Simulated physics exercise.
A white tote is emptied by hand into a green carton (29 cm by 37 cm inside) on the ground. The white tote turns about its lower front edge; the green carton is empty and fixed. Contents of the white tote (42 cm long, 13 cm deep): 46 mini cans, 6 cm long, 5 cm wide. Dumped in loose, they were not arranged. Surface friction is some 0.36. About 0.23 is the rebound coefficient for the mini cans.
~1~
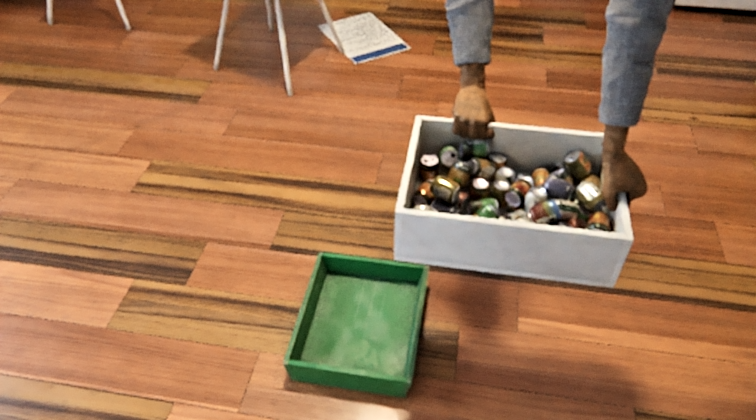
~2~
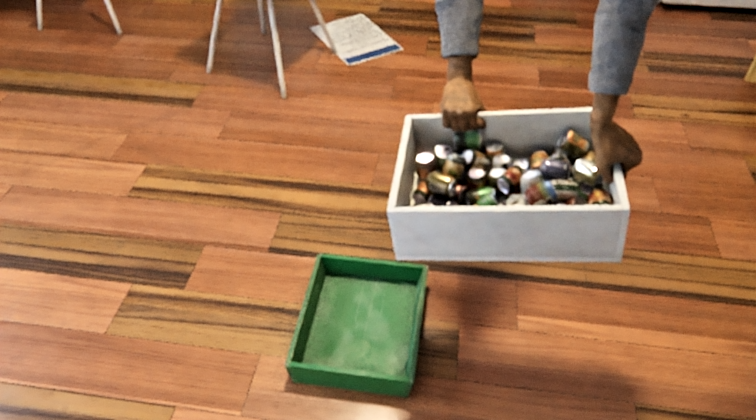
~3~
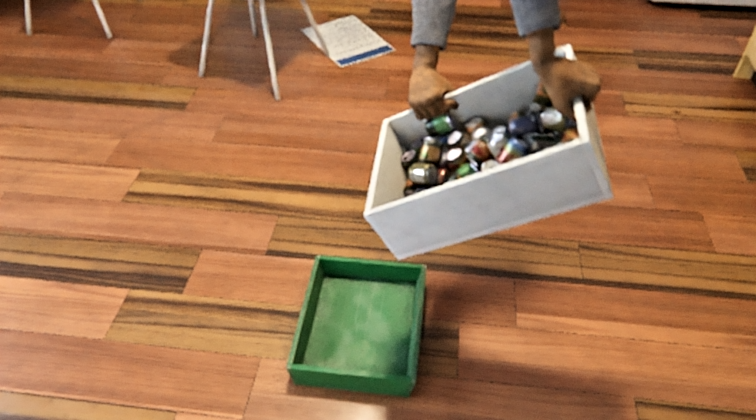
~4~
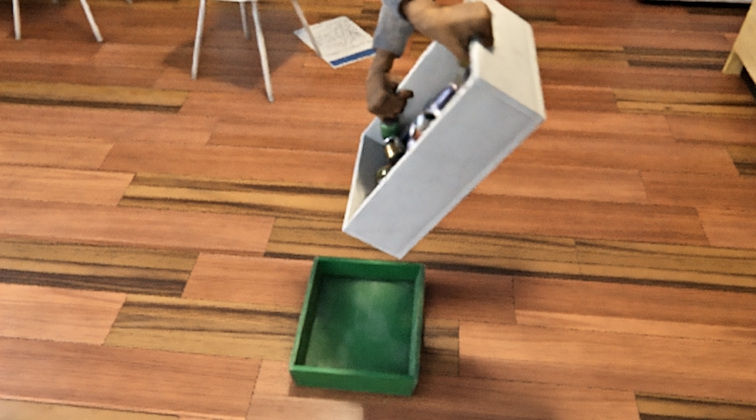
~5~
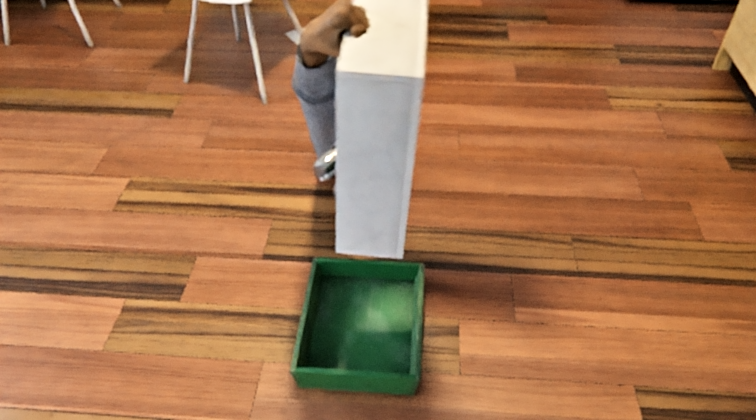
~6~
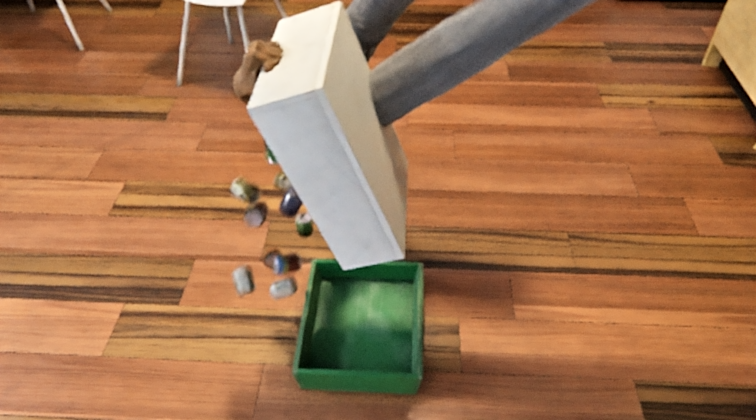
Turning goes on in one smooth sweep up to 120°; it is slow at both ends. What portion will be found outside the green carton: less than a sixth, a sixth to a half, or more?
Of the mini cans, the bulk miss the green carton and stay outside it.
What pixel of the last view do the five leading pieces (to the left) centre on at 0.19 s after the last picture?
They're centred near (185, 333).
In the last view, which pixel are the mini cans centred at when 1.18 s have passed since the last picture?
The centre sits near (189, 309).
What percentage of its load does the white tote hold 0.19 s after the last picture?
Around 25 per cent of the load.
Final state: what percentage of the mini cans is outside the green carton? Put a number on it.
Roughly 95 per cent of them.
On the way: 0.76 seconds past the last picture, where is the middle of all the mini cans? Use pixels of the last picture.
Look near pixel (211, 319).
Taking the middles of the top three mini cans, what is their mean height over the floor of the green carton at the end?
2 cm or thereabouts.
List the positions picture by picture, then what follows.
In the first frame (each is followed by its nearest rim corner in this view; the camera moves round a little), white tote, (626, 237); green carton, (407, 380); 0° from level; none out.
White tote, (622, 207); 9° from level, in the second frame.
White tote, (581, 141); 30° from level, in the third frame.
White tote, (472, 80); 58° from level, in the fourth frame.
White tote, (337, 75); 87° from level; 2 out, in the fifth frame.
White tote, (251, 113); green carton, (418, 376); 109° from level; 13 out, the lowest can at (283, 288), in the sixth frame.
Then, 0.19 s after the last picture, tilt 120°; 12 still in the white tote, 9 outside the green carton and 25 in the air.
Then, 0.43 s after the last picture, tilt 120°; 1 still in the white tote, 1 in the green carton, 37 outside the green carton and 7 in the air.
Then, 0.76 s after the last picture, tilt 120°; 3 in the green carton and 43 outside the green carton.
Outcome (1.18 s after the last picture), 3 in the green carton and 43 outside the green carton. Asked share, 43 of 46, 93 per cent.
